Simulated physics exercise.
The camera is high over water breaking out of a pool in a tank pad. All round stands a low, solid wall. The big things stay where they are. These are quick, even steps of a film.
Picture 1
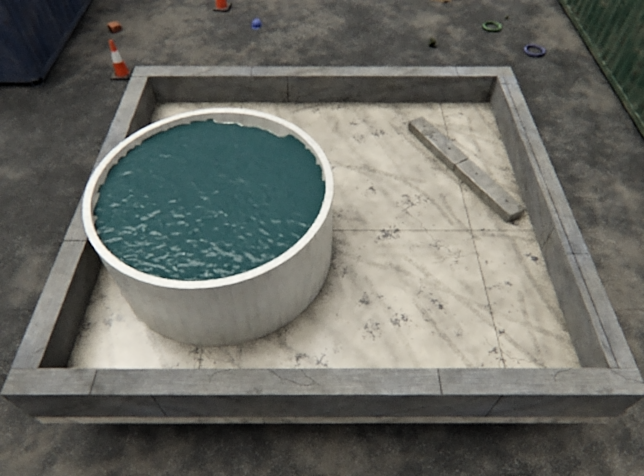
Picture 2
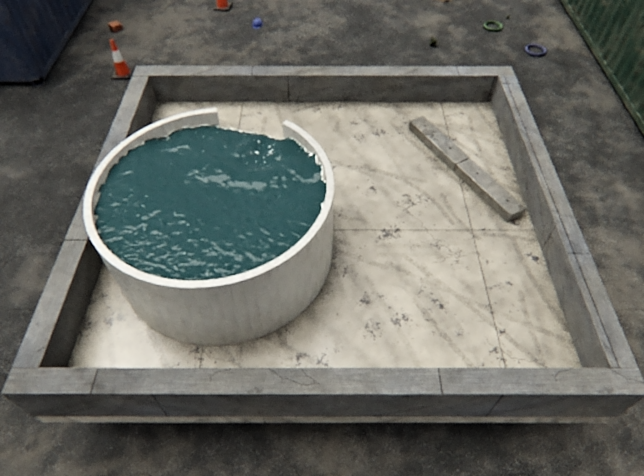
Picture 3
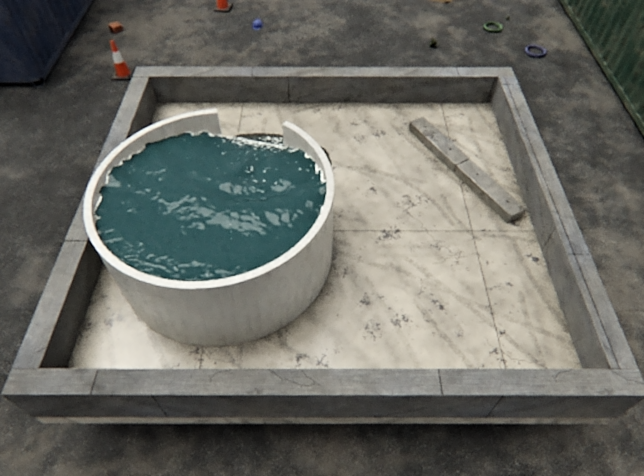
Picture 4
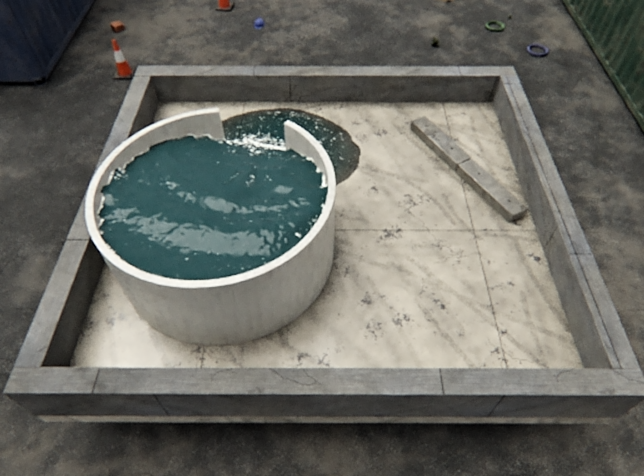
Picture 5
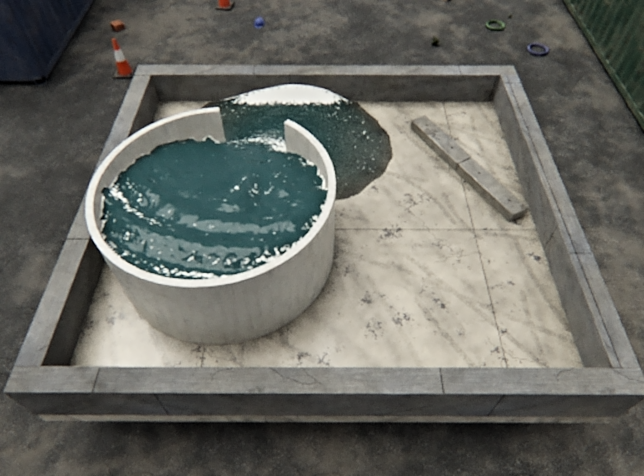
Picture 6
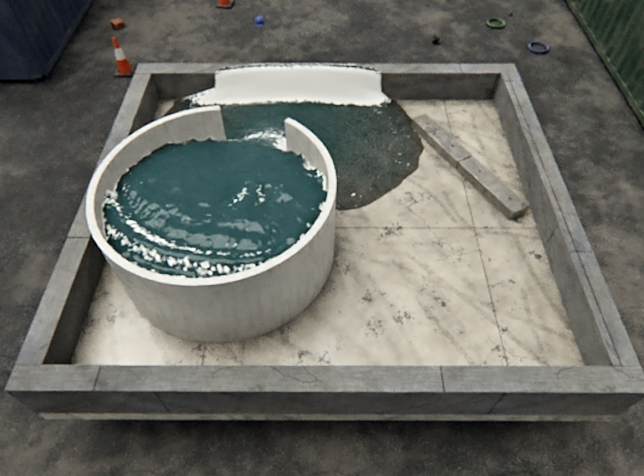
The video shows a round white pool of dark teal water inside a low gray wall. A gap opens on its far side, and water pours out, spreads over the pale floor and splashes white against the back wall.
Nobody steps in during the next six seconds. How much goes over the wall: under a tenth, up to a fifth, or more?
The share lost is not even a tenth.
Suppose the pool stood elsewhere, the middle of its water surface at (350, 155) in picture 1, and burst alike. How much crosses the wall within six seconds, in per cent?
About 6 per cent.
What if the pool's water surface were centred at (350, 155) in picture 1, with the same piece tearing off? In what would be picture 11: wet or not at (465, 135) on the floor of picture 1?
At that place: Covered.
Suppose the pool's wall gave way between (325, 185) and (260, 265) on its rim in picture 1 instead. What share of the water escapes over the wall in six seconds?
Close to 8 %.
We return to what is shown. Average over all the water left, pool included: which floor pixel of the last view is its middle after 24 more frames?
At about (295, 205).
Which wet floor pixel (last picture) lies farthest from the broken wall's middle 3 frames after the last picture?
At about (483, 104).
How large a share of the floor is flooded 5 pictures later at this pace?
Close to 40 %.
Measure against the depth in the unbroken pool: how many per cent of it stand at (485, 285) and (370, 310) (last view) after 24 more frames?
Roughly 8 and 6 per cent, in turn.
A moment on, water covers 35 % of the floor; the low wall has let 0 % over.
Next, water covers 40 % of the floor; the low wall has let 1 % over.
Then, water covers 50 % of the floor; the low wall has let 3 % over.
Later, water covers 80 % of the floor; the low wall has let 3 % over.
In the end, water covers 80 % of the floor; the low wall has let 3 % over.
